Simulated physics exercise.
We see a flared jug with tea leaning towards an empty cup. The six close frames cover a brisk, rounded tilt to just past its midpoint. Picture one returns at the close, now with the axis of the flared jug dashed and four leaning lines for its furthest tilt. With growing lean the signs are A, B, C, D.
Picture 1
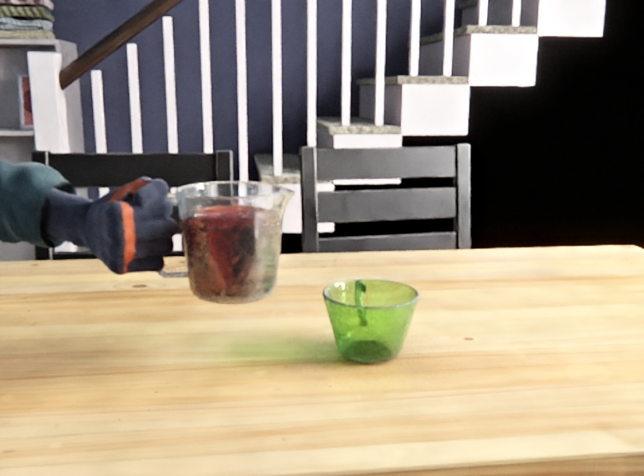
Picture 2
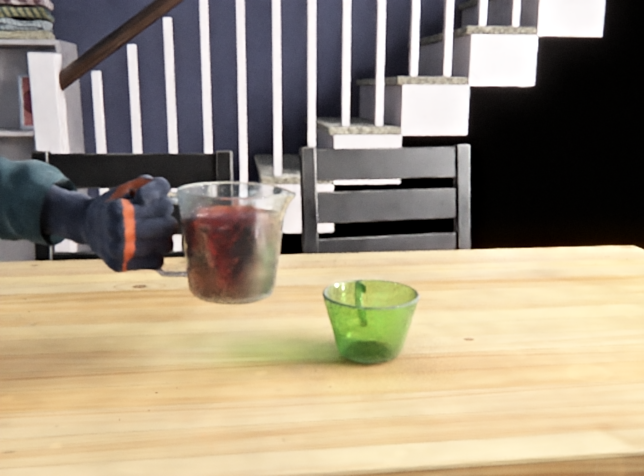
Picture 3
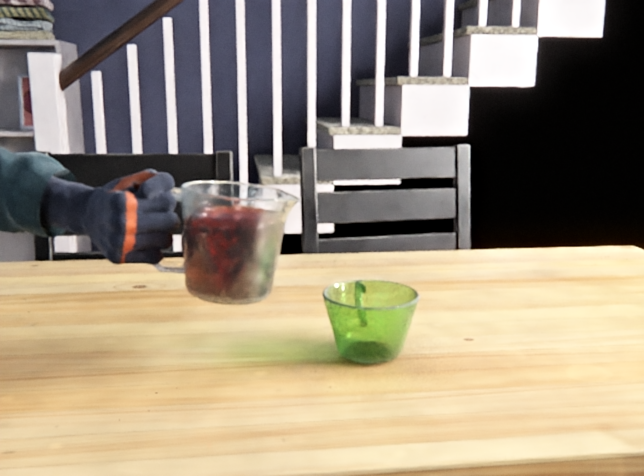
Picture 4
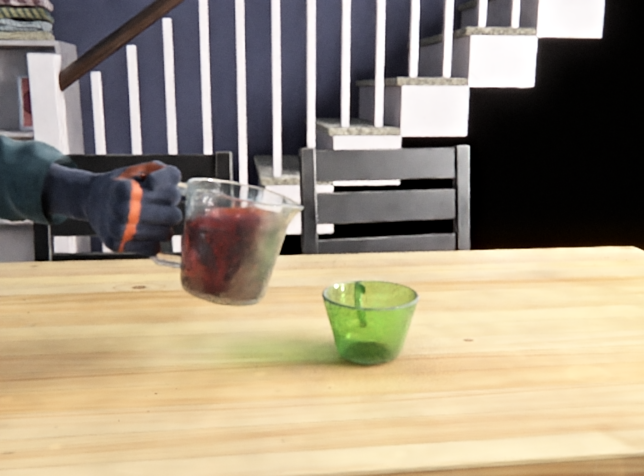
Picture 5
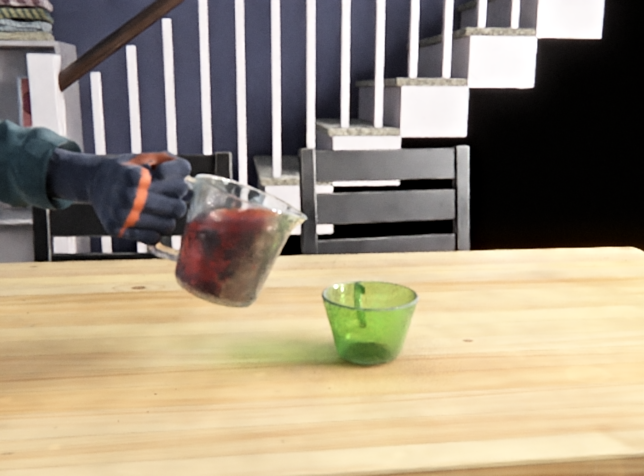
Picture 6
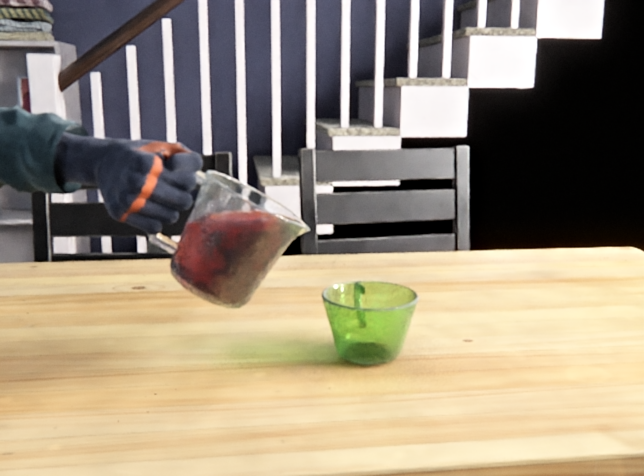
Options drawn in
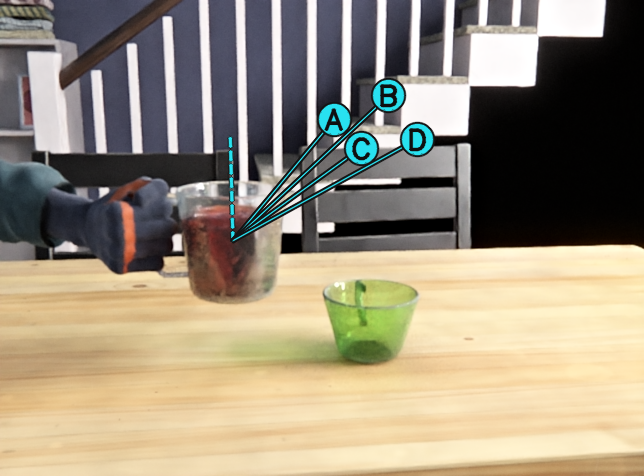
The clip shows a gloved hand holding a clear jug of reddish liquid above a wooden table, left of a green cup; the jug stays nearly upright at first, then gradually tilts rightward, with no liquid leaving it.
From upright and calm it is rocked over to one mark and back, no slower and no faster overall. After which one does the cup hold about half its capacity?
Take C.
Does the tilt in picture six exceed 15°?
Yes, it does.
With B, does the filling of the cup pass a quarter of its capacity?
Yes, it does.
In cyan, A at (323, 132); B at (376, 107); C at (347, 158); D at (402, 147).
With A, the cup ends with about 19 % of what it can hold.
With B, the cup ends with about 34 % of what it can hold.
With C, the cup ends with about 50 % of what it can hold.
With D, the cup ends with about 64 % of what it can hold; 5 % of the tea is spilt.
